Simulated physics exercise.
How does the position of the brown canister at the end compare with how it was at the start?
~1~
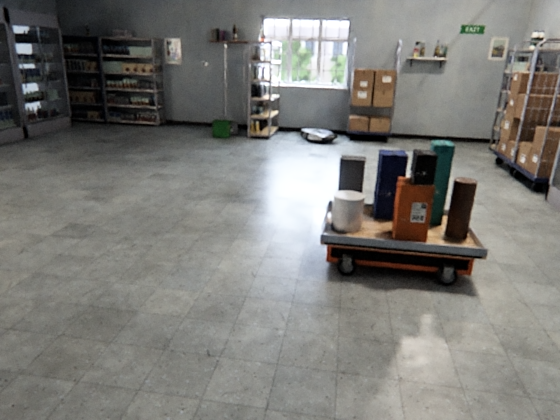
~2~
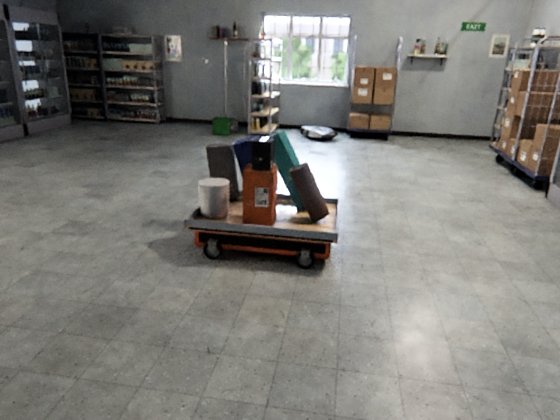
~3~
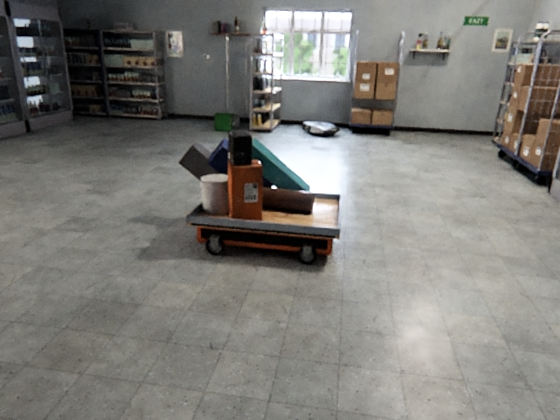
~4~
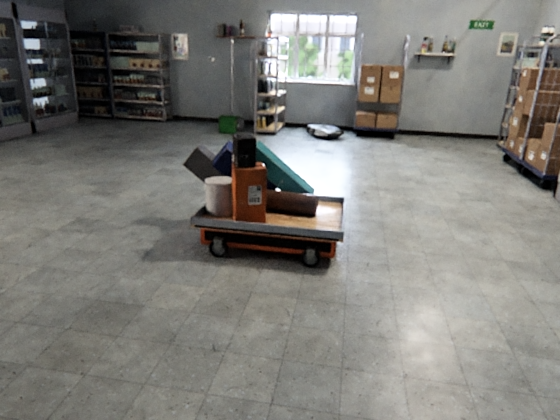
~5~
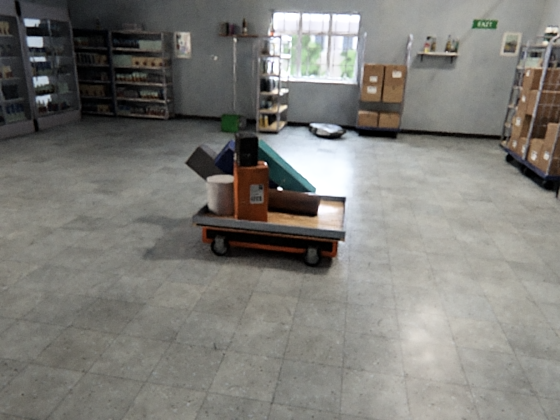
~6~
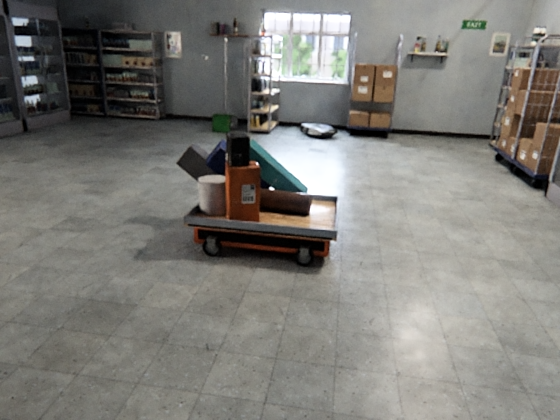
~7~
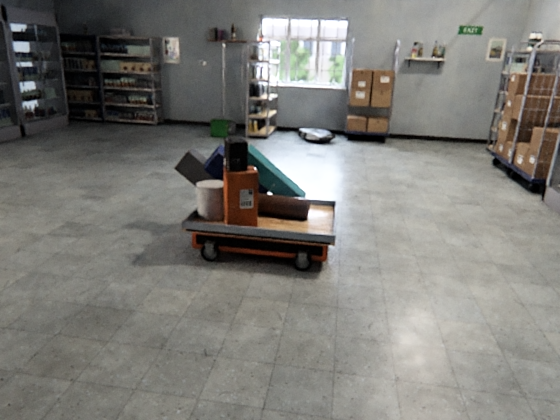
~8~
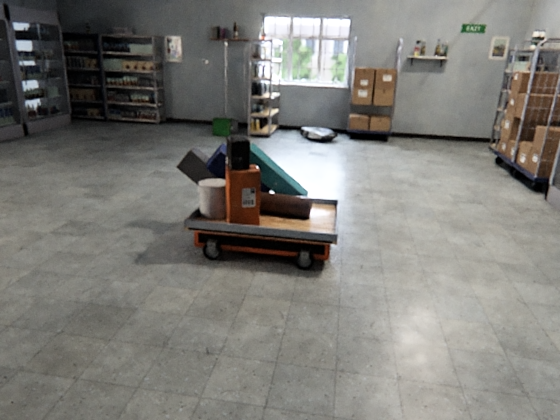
The brown canister stands upright on the cart at the start, but by the end it is lying on its side on the deck.
